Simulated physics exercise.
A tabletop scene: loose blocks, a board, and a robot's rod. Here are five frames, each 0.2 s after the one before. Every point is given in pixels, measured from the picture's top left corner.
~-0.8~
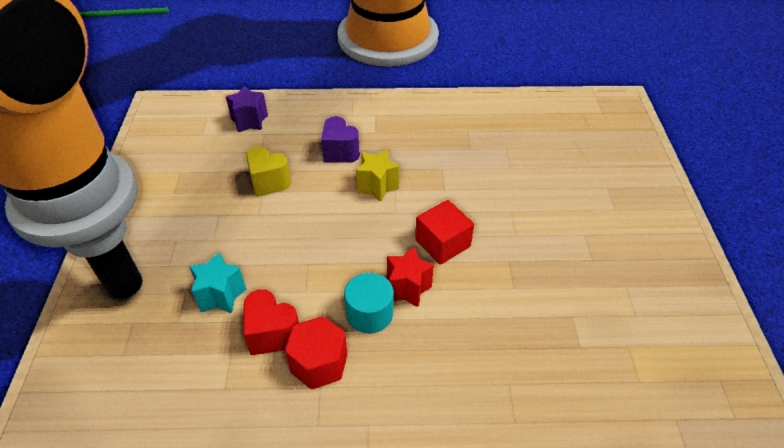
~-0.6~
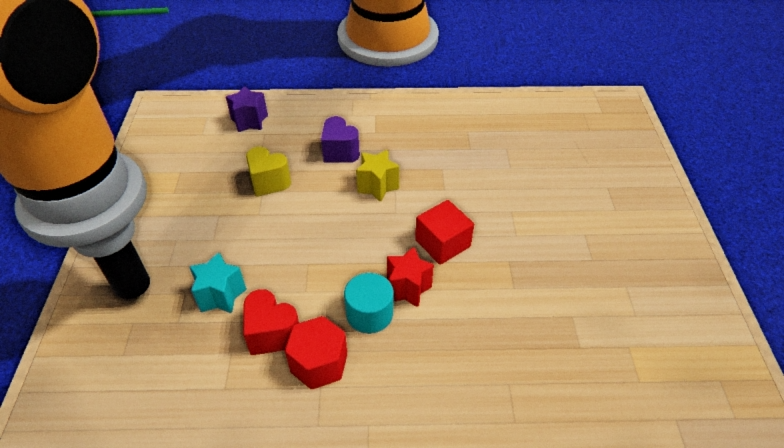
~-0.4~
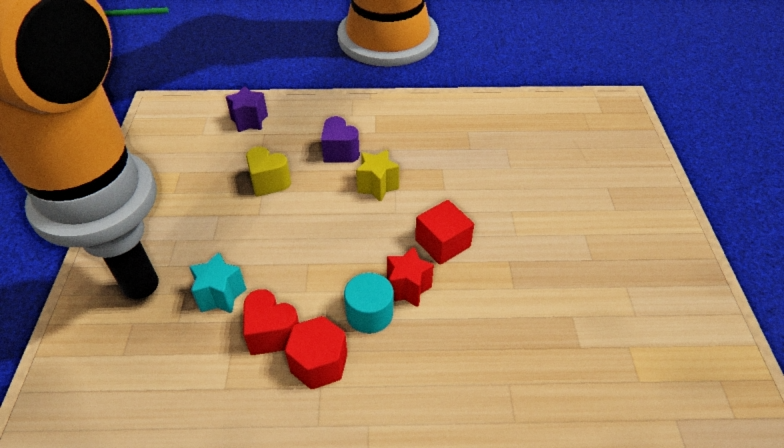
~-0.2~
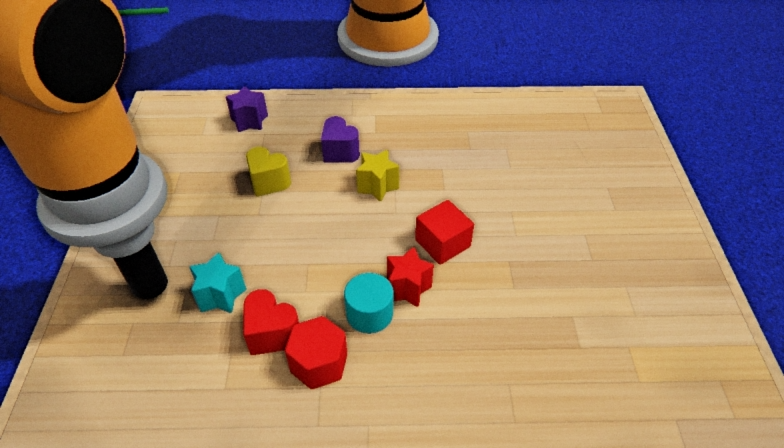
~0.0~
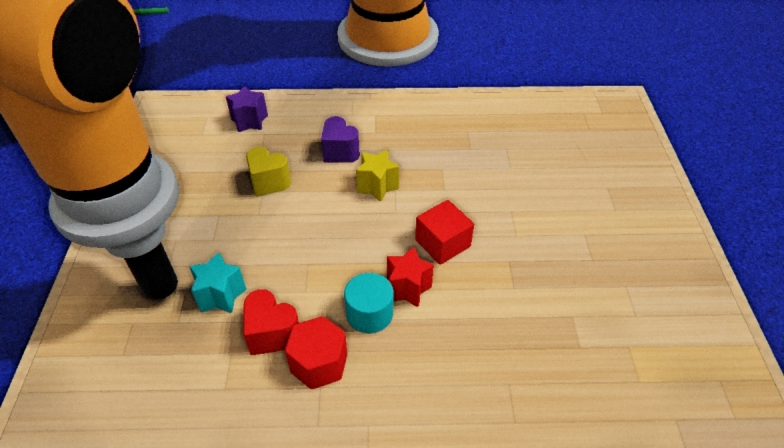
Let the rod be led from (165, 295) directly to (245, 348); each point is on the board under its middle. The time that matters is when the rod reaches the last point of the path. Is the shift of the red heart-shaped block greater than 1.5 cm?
I'd say no.
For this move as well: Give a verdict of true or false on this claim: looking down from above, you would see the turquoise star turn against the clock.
It is true.
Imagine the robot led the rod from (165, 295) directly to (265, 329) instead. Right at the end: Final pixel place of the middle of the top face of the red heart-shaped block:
It comes to (300, 313).
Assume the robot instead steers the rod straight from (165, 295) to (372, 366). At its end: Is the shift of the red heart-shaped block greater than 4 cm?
The answer is yes.
What follows on the original path. Halfway along, rod (202, 314); turquoise star (223, 275), turned 40° anticlockwise.
At the end, rod (243, 340); turquoise star (226, 276), turned 50° anticlockwise; red heart-shaped block (279, 313), turned 20° anticlockwise; red six-sided block (322, 343), turned 15° clockwise.
